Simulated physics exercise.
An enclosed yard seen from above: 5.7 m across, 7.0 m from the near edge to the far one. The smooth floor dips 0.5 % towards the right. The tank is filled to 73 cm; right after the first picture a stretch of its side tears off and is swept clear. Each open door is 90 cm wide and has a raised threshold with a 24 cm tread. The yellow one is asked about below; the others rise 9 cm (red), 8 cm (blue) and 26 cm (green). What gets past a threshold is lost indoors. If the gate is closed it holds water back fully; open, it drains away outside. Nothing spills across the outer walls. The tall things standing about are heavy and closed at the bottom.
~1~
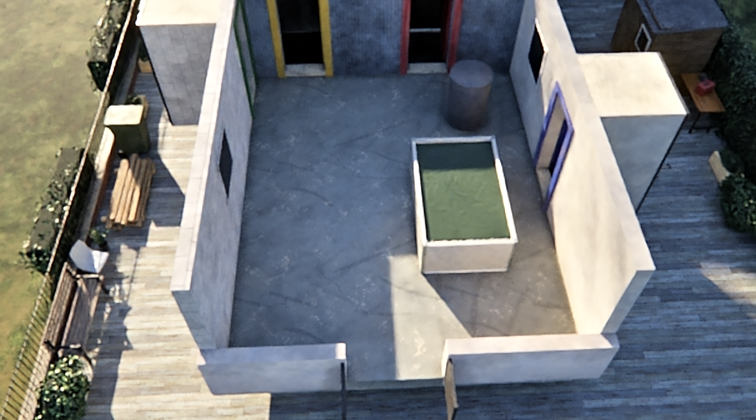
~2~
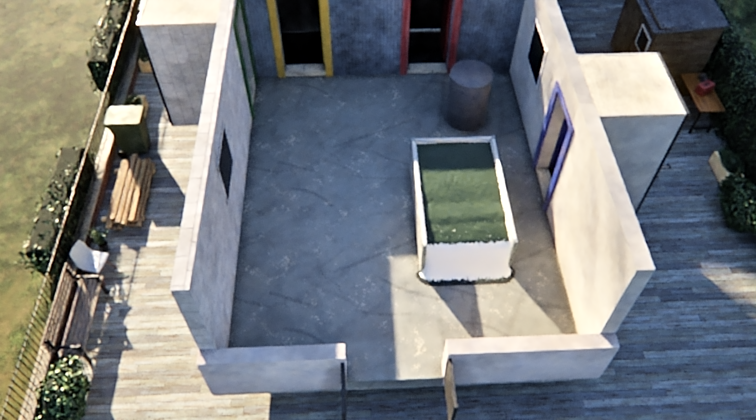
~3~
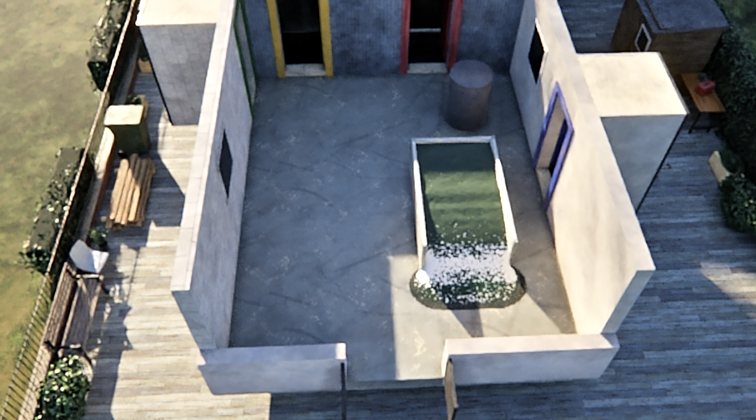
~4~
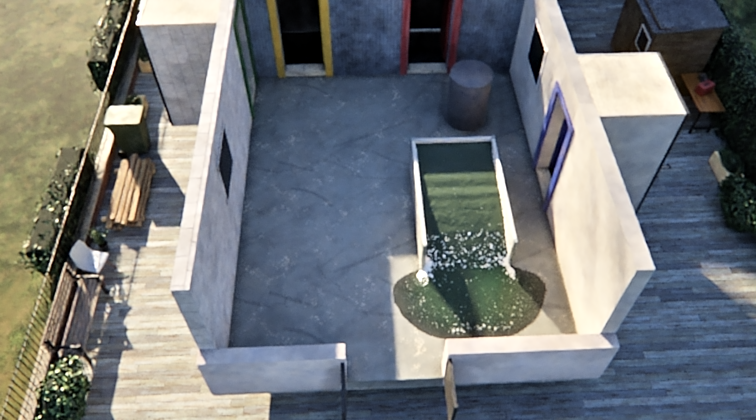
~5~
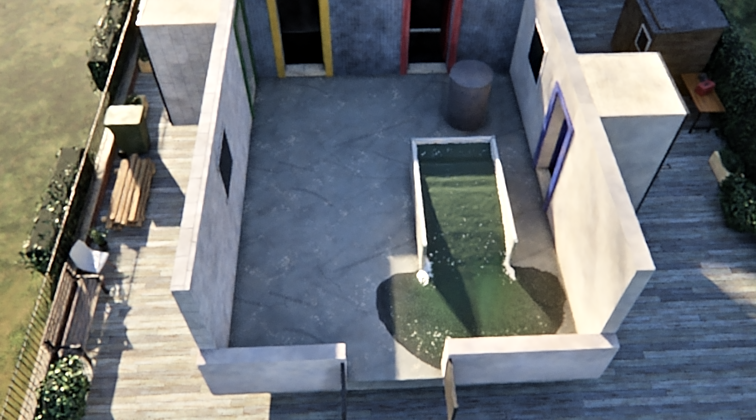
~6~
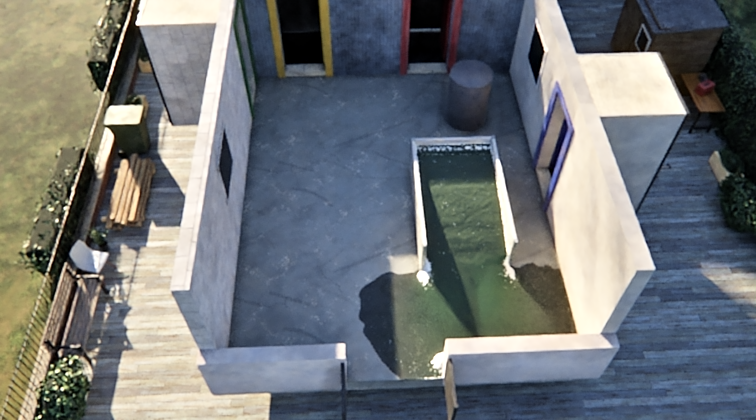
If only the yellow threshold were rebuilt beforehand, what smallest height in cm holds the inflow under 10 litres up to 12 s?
About 6 cm.
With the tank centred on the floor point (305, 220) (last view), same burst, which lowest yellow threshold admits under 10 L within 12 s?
About 7.0 cm.
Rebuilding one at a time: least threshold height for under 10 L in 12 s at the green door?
Roughly 8.0 cm at green.
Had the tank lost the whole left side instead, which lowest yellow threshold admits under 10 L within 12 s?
Then roughly 19 cm.
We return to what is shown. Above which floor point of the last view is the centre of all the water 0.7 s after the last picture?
Near (470, 261).
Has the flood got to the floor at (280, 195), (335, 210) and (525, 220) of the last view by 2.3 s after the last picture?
In that order: Still dry, dry, flooded.
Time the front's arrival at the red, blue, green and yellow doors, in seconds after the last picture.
Red 3.8 s, blue 1.8 s, green 6.0 s, yellow 5.5 s.
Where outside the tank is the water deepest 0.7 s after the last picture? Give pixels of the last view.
At about (578, 358).
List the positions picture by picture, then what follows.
In the first picture, still water, 73 cm deep, in the tank at (461, 190); the yellow door at (302, 39) is dry.
In the second picture, the front is at (431, 282), 0.3 m from the gap at (466, 261); 0.3 m2 of floor is wet, 73 cm left at the back.
In the third picture, the front is at (451, 306), 0.7 m from the gap at (466, 262); 1.1 m2 of floor is wet, 73 cm left at the back.
In the fourth picture, the gap is at (466, 263), the front 1.3 m out at (451, 335); the back of the tank holds 73 cm.
In the fifth picture, the gap is at (466, 263), the front 1.8 m out at a hidden place; the back of the tank holds 70 cm.
In the sixth picture, the front is at a hidden place, 2.0 m from the gap at (466, 263); 5.2 m2 of floor is wet, 62 cm left at the back; 5.7 m in a straight line remain to the yellow door at (302, 39).
Then, 0.7 s after the last picture water covers 20 % of the floor, deepest (54 cm) near (578, 358); it has not reached the yellow door.
Then, 2.3 s after the last picture water covers 30 % of the floor, deepest (33 cm) near (578, 358); it has not reached the yellow door.
Then, 11.3 s after the last picture water covers 95 % of the floor, deepest (8 cm) near (387, 84); 6 cm at the yellow door, 0 litres in over its 14 cm threshold.
At the yellow door as built, the water peaked near 9 cm, 8.7 s after the last picture.
With a threshold of 5.5 cm, 15 litres would have come in within the 12 s; with 7.5 cm, 3 litres. So under 10 litres takes about 6 cm.
